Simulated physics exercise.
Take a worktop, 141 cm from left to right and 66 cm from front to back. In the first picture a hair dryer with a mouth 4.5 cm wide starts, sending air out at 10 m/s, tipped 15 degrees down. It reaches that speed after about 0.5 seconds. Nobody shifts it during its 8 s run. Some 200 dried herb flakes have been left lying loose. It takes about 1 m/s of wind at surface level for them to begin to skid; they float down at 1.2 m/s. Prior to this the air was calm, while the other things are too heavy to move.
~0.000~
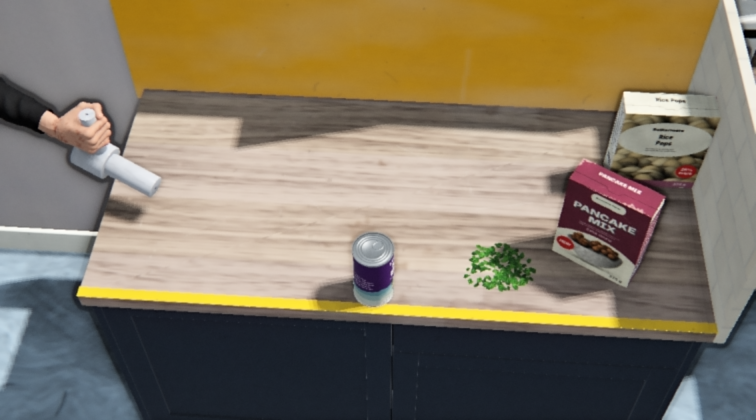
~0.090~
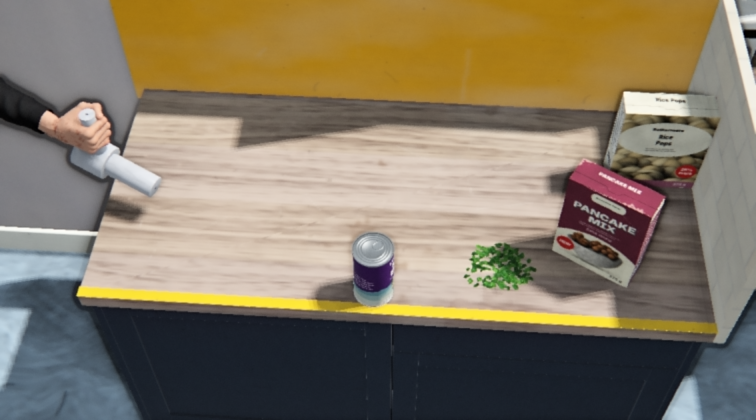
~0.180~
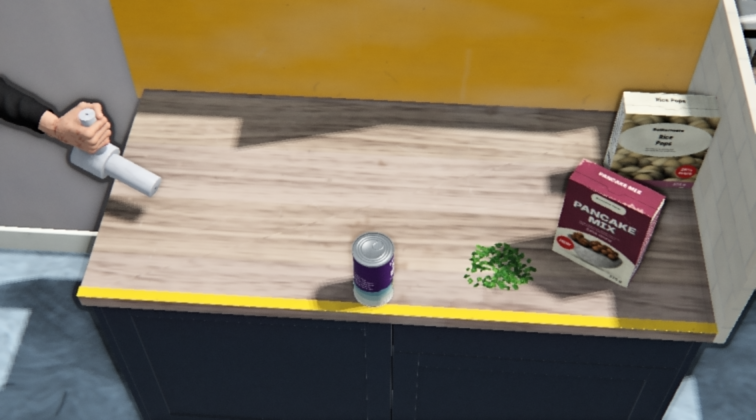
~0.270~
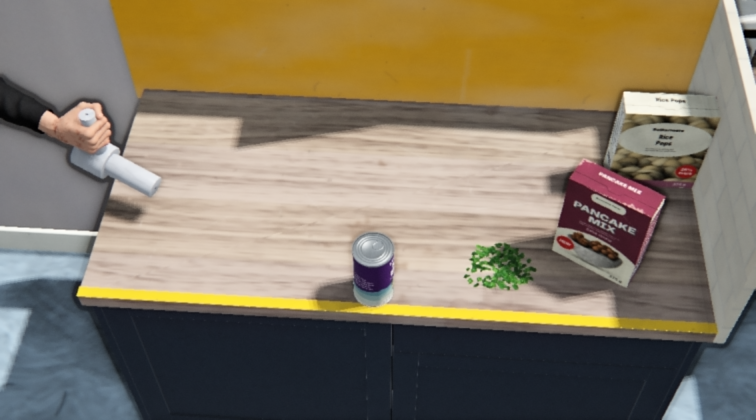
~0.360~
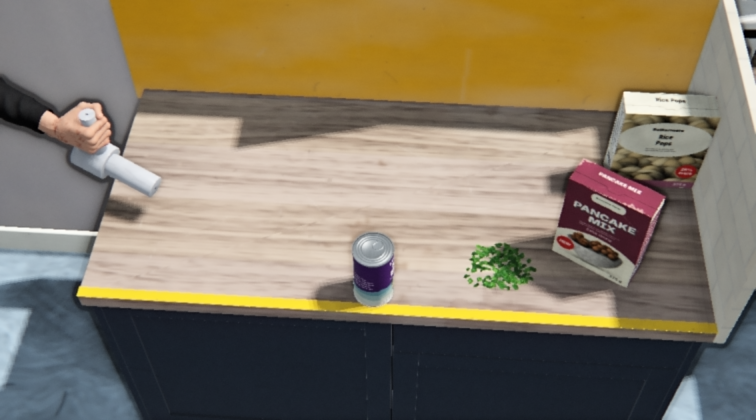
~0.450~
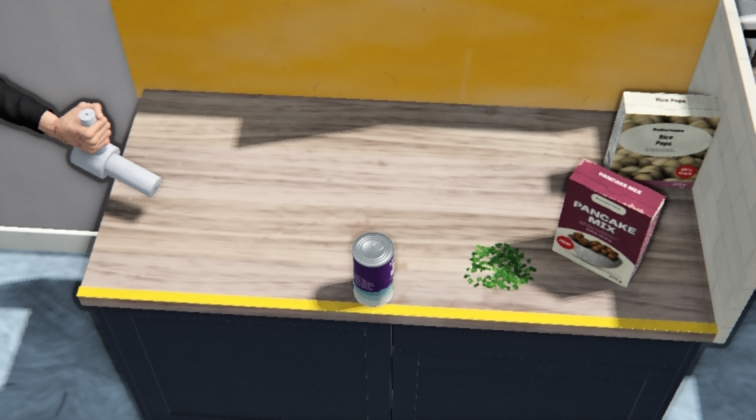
Hand holding a pale hair dryer over a wooden worktop, with green herb flakes, a tin and two cartons all staying still.
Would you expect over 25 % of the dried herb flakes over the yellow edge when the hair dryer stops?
Most likely the tally past that edge goes beyond a quarter.
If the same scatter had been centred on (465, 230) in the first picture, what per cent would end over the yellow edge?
Share at the end: About 0 %.
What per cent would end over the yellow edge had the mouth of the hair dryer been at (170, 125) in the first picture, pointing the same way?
Outcome: Some 100 in a hundred.
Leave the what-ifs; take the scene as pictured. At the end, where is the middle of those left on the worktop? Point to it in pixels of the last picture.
Centre point: About (694, 210).
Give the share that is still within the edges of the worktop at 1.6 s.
Roughly 50 per cent.
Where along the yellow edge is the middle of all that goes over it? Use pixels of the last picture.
Midpoint of crossings, approx. (633, 329).
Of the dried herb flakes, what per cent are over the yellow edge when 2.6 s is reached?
I'd put it close to 50 per cent.
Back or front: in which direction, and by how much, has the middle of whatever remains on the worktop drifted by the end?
To the far end, near enough 20 cm.
After 1.6 s, 37 % are on the move or not yet settled, 51 % are over the yellow edge; the middle of those still in play is near (706, 269).
After 2.6 s, 30 % are on the move or not yet settled, 52 % are over the yellow edge; the middle of those still in play is near (701, 240).
After 4.4 s, 24 % are on the move or not yet settled, 52 % are over the yellow edge; the middle of those still in play is near (694, 220).
After 8.0 s, at the end, 54 % are over the yellow edge; the middle of those still in play is near (694, 210).
